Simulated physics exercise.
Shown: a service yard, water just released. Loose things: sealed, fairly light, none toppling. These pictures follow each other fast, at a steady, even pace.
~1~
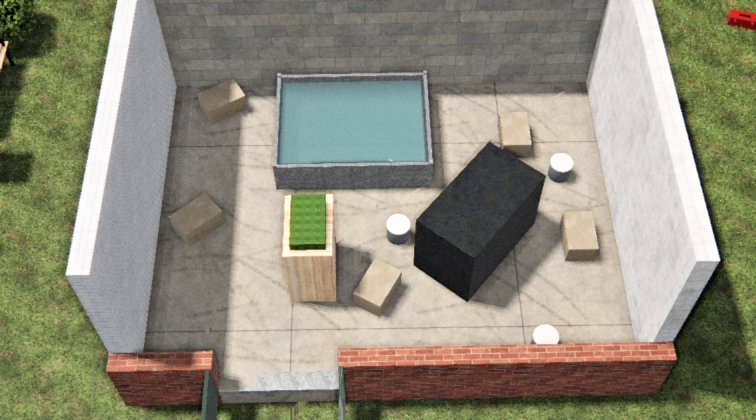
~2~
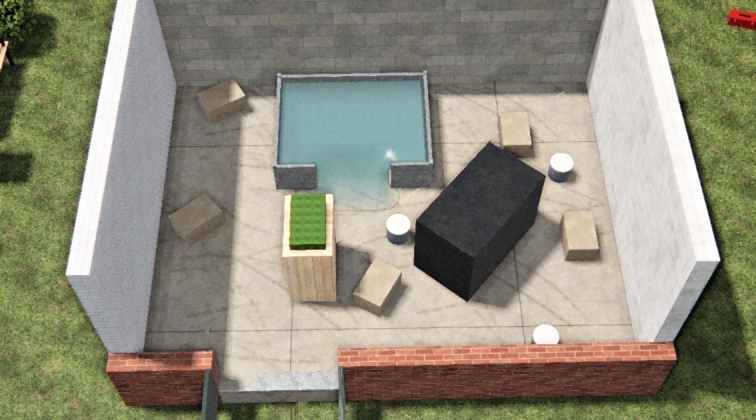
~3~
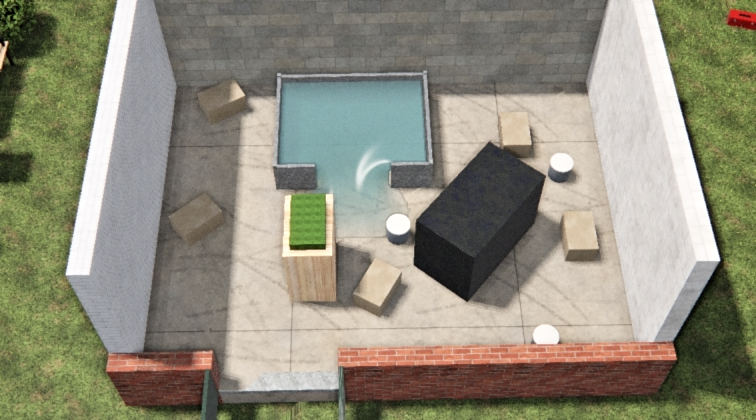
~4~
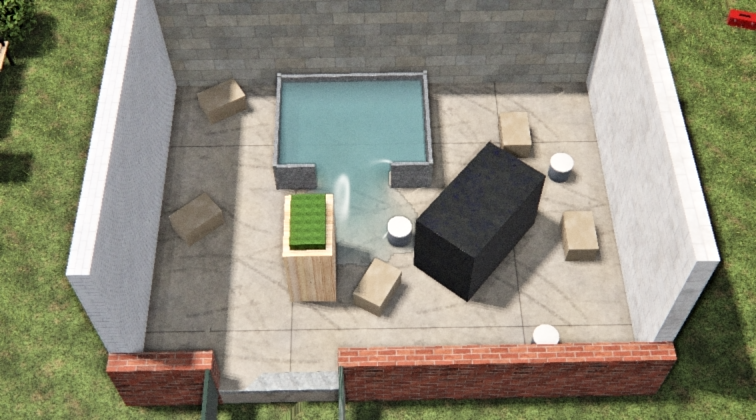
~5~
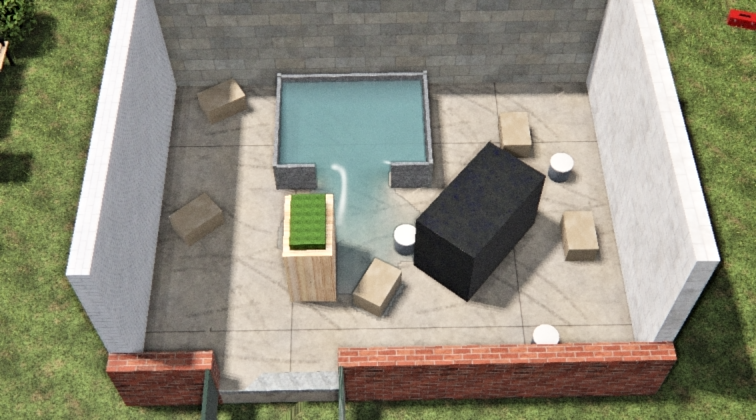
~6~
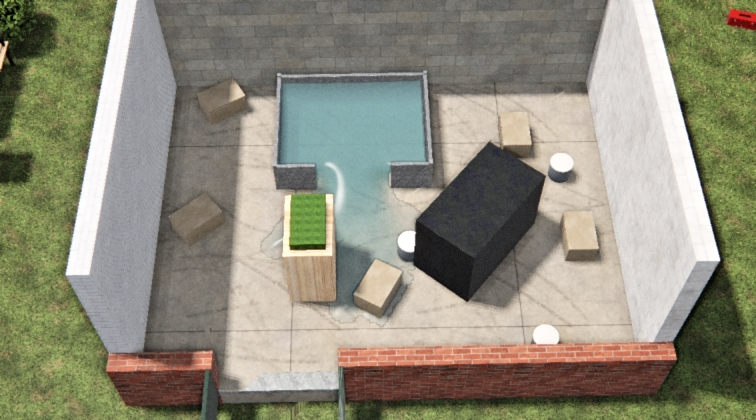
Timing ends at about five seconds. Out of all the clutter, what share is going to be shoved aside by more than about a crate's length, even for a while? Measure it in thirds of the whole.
Counting the far movers, it's in the middle - a third to two thirds.
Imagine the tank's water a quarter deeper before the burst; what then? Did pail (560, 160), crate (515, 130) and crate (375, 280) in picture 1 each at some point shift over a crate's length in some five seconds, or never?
Object 1: Didn't cover it. Object 2: Didn't cover it. Object 3: Covered it.
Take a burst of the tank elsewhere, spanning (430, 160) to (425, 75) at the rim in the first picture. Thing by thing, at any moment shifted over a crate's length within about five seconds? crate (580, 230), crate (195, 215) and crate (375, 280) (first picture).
Travels that far, falls short, falls short.
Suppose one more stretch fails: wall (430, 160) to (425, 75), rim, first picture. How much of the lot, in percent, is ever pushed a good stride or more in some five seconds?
Roughly 50 percent.
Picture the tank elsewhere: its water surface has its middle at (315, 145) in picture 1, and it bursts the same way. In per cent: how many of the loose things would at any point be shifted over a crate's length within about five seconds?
I'd estimate around 50 percent.
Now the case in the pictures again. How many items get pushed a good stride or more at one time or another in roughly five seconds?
Result - 3.
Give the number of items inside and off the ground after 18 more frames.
That comes out at 2.
A moment on, 0 of 8 are well off their spots; 1 afloat.
Next, 2 of 8 are well off their spots; 1 afloat.
Later, 3 of 8 are well off their spots; 2 afloat.
In the end, 3 of 8 are well off their spots, and 3 have been at some point; 2 afloat.
